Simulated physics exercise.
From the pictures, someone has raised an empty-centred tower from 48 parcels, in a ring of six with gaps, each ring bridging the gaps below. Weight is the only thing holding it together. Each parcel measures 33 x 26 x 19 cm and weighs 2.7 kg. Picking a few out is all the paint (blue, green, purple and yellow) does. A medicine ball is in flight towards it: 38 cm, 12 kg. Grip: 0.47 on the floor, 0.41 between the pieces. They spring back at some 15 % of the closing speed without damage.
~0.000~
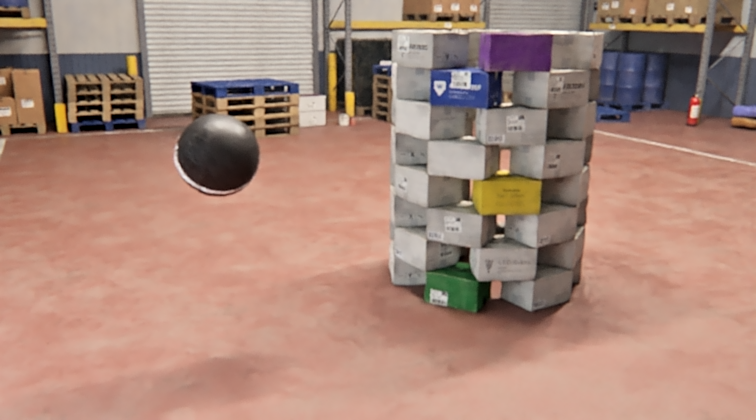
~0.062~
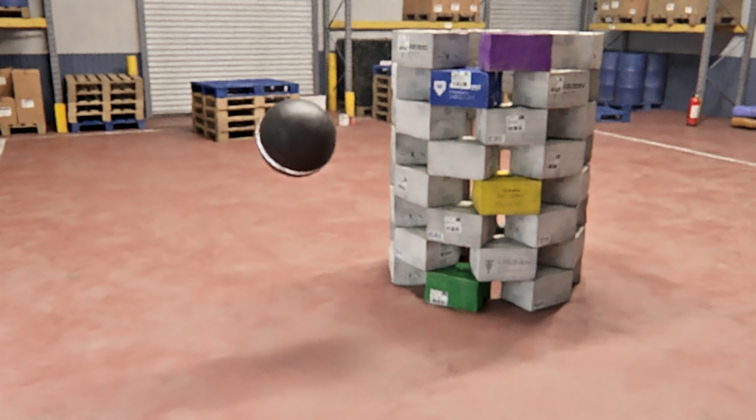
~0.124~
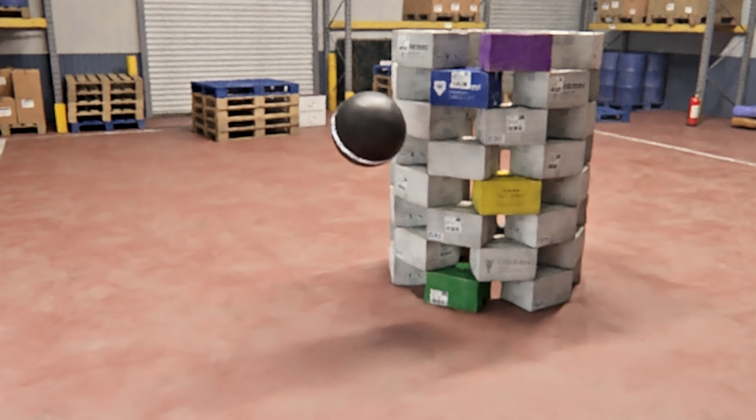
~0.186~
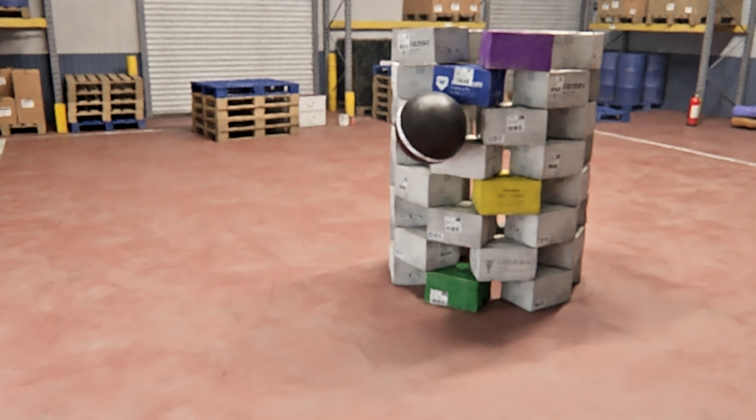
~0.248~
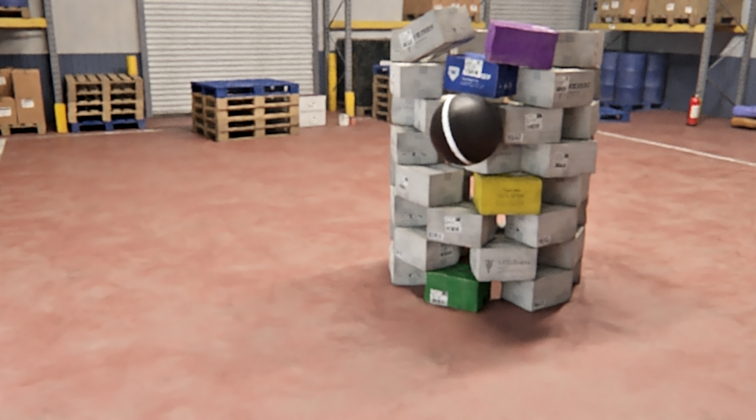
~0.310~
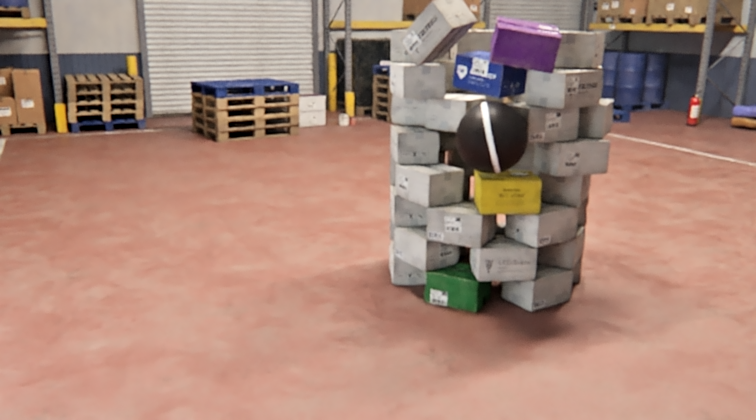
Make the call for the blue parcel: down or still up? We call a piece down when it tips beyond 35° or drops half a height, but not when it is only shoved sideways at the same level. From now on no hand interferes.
My call: Down.
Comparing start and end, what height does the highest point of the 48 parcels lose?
Some 0 cm lower.
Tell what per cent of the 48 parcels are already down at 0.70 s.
By then 10 %.
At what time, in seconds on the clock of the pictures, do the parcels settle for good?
3.0 s or so.
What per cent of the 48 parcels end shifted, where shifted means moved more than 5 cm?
I count 30 % as shifted.
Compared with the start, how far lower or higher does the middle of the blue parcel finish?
It ends some 90 cm lower.
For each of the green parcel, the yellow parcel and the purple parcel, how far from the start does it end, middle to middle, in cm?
The green one ends 0 cm from where it began, the yellow one 0 cm, and the purple one 170 cm.
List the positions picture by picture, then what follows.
In the first frame (each place is the centre of the face we see best), ball (218, 155) 1.04 m from contact, 6.2 m/s; blue parcel (458, 89); green parcel (450, 292); purple parcel (521, 53); all as stacked.
In the second frame, ball (297, 138) 66 cm from contact, 6.2 m/s; blue parcel (458, 89).
In the third frame, ball (369, 130) 28 cm from contact, 6.1 m/s; blue parcel (458, 89).
In the fourth frame, ball (431, 128) after contact, 4.1 m/s; blue parcel (460, 85) moved 23 mm; steepest lean 5°, the parcel at (415, 47); 4 have shifted.
In the fifth frame, ball (465, 130) after contact, 2.5 m/s; blue parcel (470, 76) tilted 5°; purple parcel (524, 48) tilted 9°; steepest lean 23°, the parcel at (420, 37); 10 have shifted.
In the sixth frame, ball (492, 138) after contact, 2.3 m/s; blue parcel (477, 76) tilted 7°; purple parcel (526, 50) tilted 16°; yellow parcel (511, 198); steepest lean 42°, the parcel at (425, 34); 1 of the 48 parcels down, 10 disturbed in all.
By 0.70 s, ball still moving; 6 of the 48 parcels down; blue parcel tilted 14°, 40 cm lower; purple parcel on its side.
By 1.48 s, ball still moving; 12 of the 48 parcels down; blue parcel on its side; purple parcel on its side.
When it is over (3.4 s), ball rolling away; 12 of the 48 parcels down; blue parcel on its side; purple parcel on its side; yellow parcel moved 30 mm. In pixels of the last frame, middles, blue parcel near (484, 228), purple parcel near (509, 368).
